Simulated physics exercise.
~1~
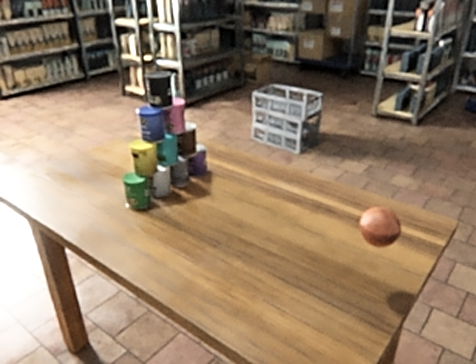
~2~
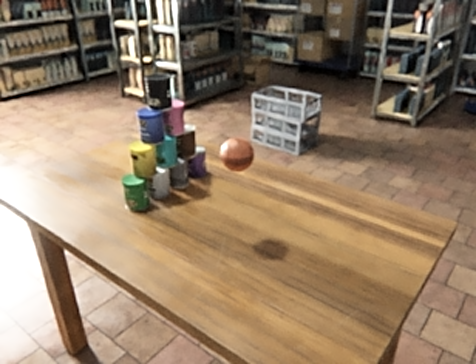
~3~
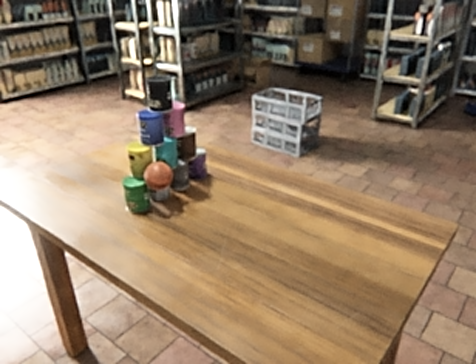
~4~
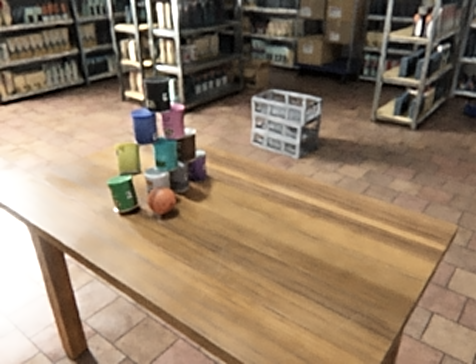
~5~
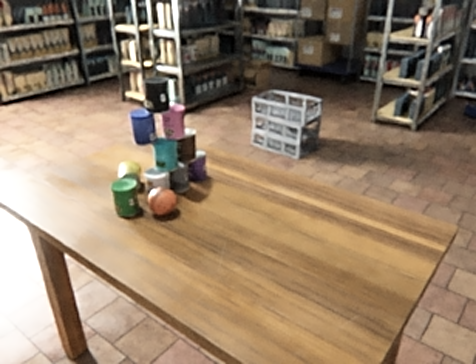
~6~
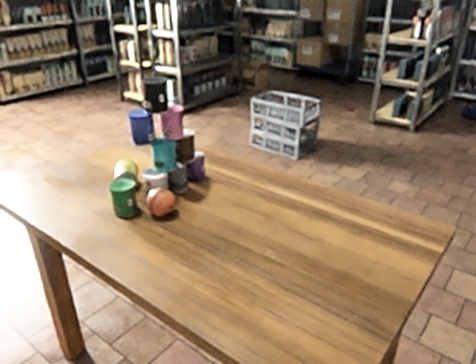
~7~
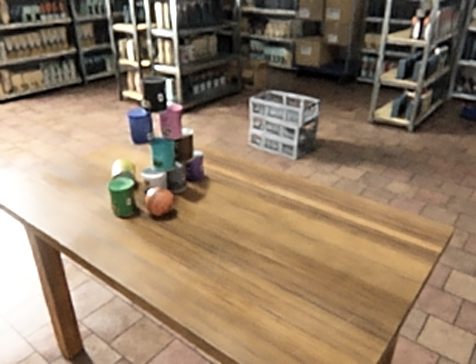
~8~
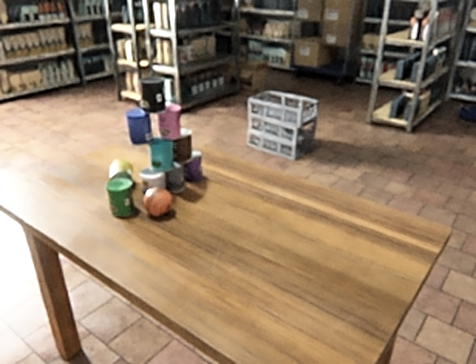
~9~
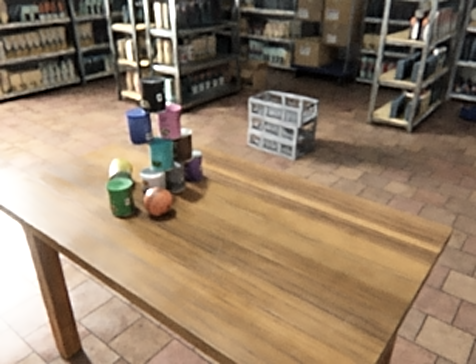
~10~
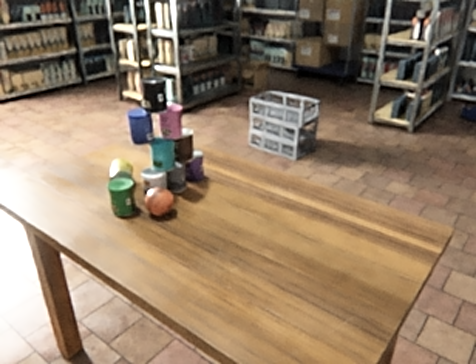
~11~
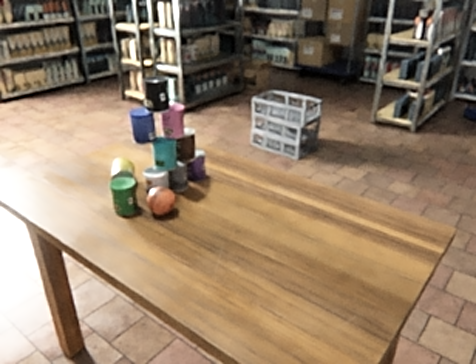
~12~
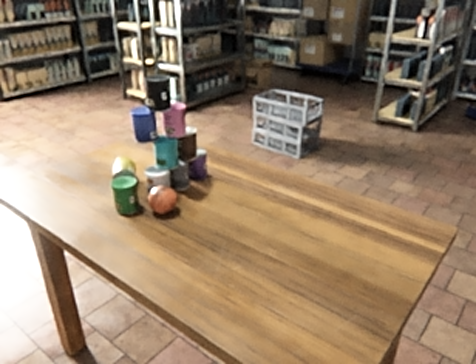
An orange ball flies leftward above a wooden table, seen from above in a tiled room lined with loaded metal shelves, with a grey crate on the floor behind. At the table's left stands a stacked pile of colourful tins, a green one at the lower left, yellow and turquoise above it, blue and pink higher, and a black one on top. The ball drops into the front of the pile, and the yellow and green tins lean left. The green tin settles upright while the yellow one tips onto its side behind it. The ball rests against the pile's front, and the other tins remain standing.
